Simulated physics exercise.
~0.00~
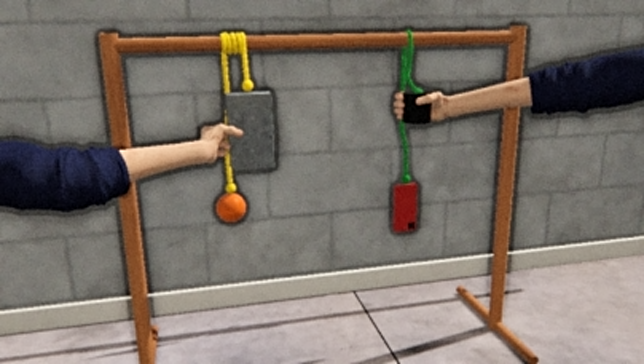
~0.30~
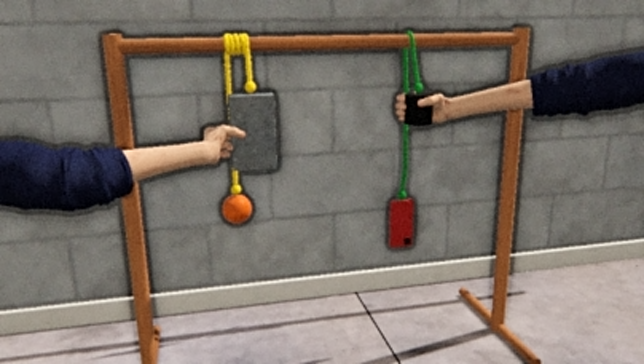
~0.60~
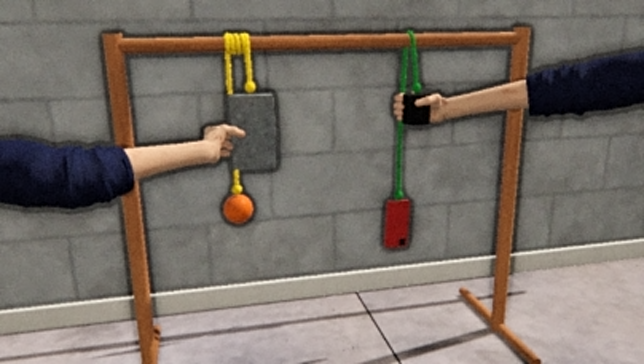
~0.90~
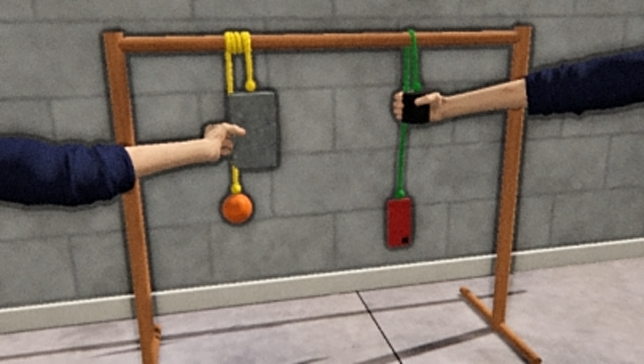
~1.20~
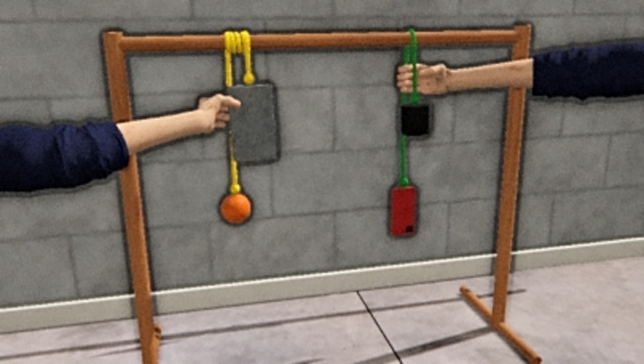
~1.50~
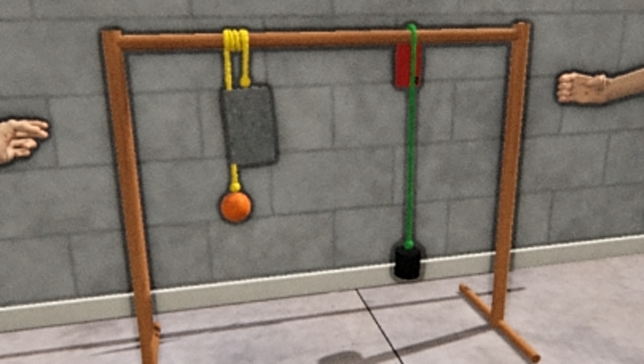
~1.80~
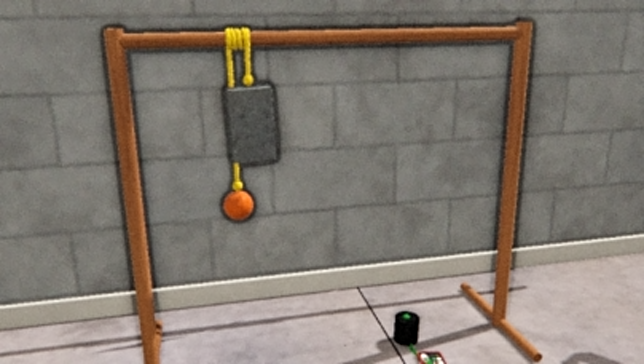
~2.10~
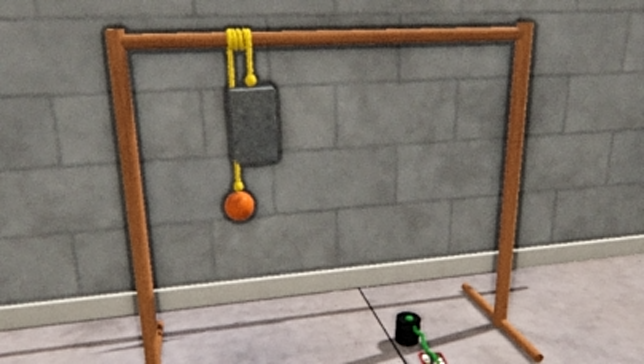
At the start, two hands reach in from either side of a wooden rail, the left one holding a grey slab on a yellow rope with an orange ball at its other end. The right hand grips a small black cylinder on a green rope, while a red rectangular object sways slightly below. Both hands let go and draw back. The black cylinder drops, pulling the green rope over the rail and the red object up to it. The green rope then comes off and everything on it falls. At the end, the slab and ball still hang, while the black cylinder lies on the floor.
